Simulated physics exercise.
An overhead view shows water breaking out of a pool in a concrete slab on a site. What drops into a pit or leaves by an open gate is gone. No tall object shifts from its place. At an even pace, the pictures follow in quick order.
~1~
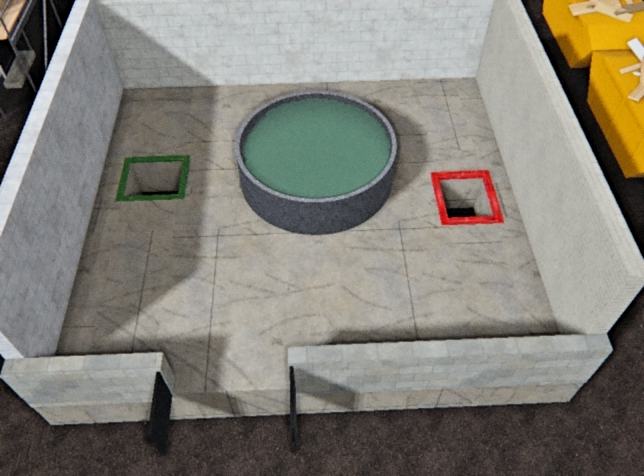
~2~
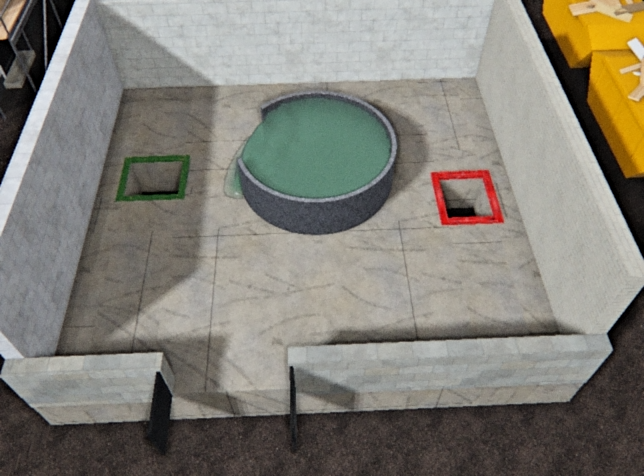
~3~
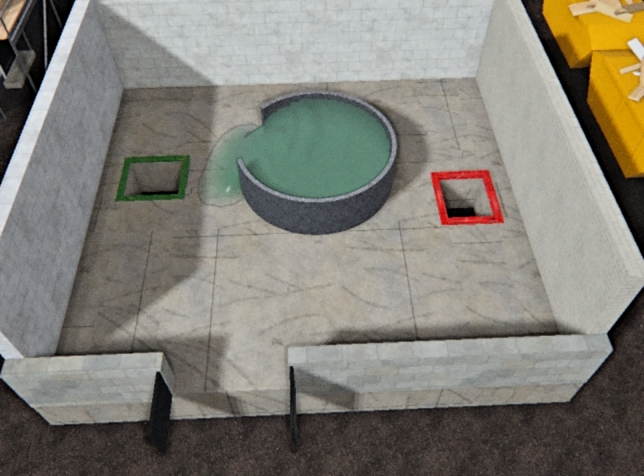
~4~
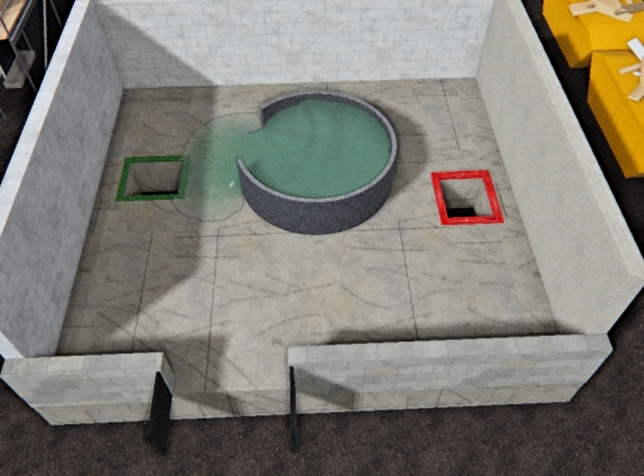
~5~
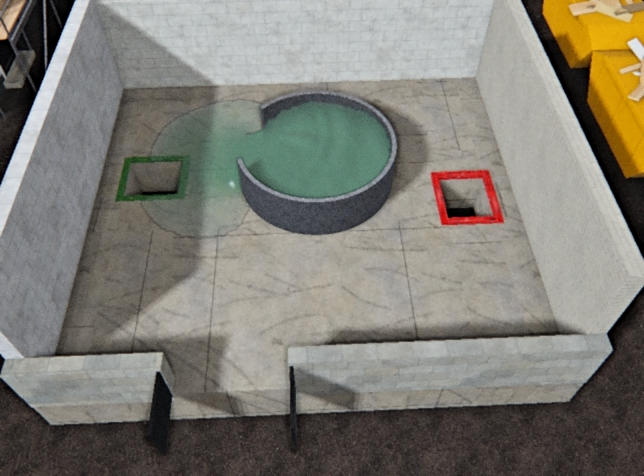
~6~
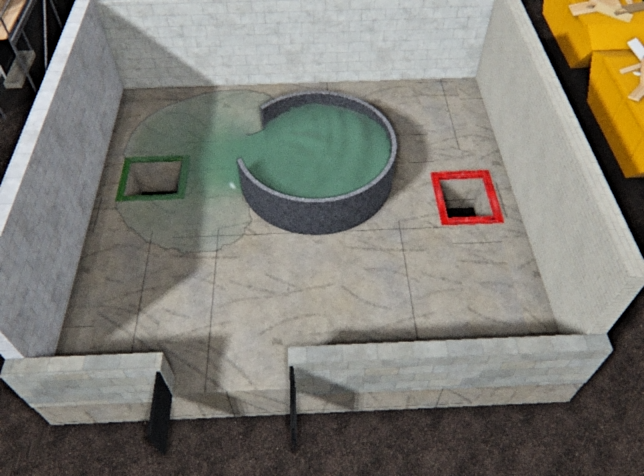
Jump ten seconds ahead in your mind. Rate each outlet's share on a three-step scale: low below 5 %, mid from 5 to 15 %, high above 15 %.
Scale: Gate - low, green pit - high, red pit - low.
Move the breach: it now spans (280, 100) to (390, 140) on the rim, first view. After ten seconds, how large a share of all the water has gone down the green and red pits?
For green it's about 12 per cent, and for red about 20 per cent.
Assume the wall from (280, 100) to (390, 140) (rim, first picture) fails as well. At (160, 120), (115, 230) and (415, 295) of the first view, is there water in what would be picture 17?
Taking them in order, I'd say swamped, not reached and not reached.
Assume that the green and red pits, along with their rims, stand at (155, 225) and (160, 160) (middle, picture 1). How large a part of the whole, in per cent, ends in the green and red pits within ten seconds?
Green gets 15 in a hundred; red gets 40 in a hundred.
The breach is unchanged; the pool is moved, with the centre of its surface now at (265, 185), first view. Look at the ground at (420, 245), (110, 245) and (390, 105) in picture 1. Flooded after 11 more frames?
Well, first one stays dry, second one got wet, third one stays dry.
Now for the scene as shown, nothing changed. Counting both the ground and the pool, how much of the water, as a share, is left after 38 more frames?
Estimate: 64 per cent.
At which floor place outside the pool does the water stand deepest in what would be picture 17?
I would choose the pixel (124, 91).
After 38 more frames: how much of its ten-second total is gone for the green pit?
Result: 75 % of the ten-second total.
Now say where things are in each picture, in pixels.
The first frame shows the round tank at (316, 145) is whole and still.
In the second frame, water pours out at (247, 156) and has run to a hidden place.
In the third frame, the front is at (210, 200), out from the gap at (247, 157).
In the fourth frame, water pours out at (247, 158) and has run to (182, 207).
In the fifth frame, water pours out at (247, 158) and has run to (174, 123).
In the sixth frame, the front is at (147, 122), out from the gap at (247, 158).
A moment on, water covers 25 % of the floor; the gate 0 %, the green pit 7 %, the red pit 0 %.
Next, water covers 25 % of the floor; the gate 0 %, the green pit 13 %, the red pit 0 %.
Then, water covers 35 % of the floor; the gate 0 %, the green pit 22 %, the red pit 0 %.
Later, water covers 60 % of the floor; the gate 1 %, the green pit 35 %, the red pit 0 %.
In the end, water covers 95 % of the floor; the gate 2 %, the green pit 45 %, the red pit 0 %.
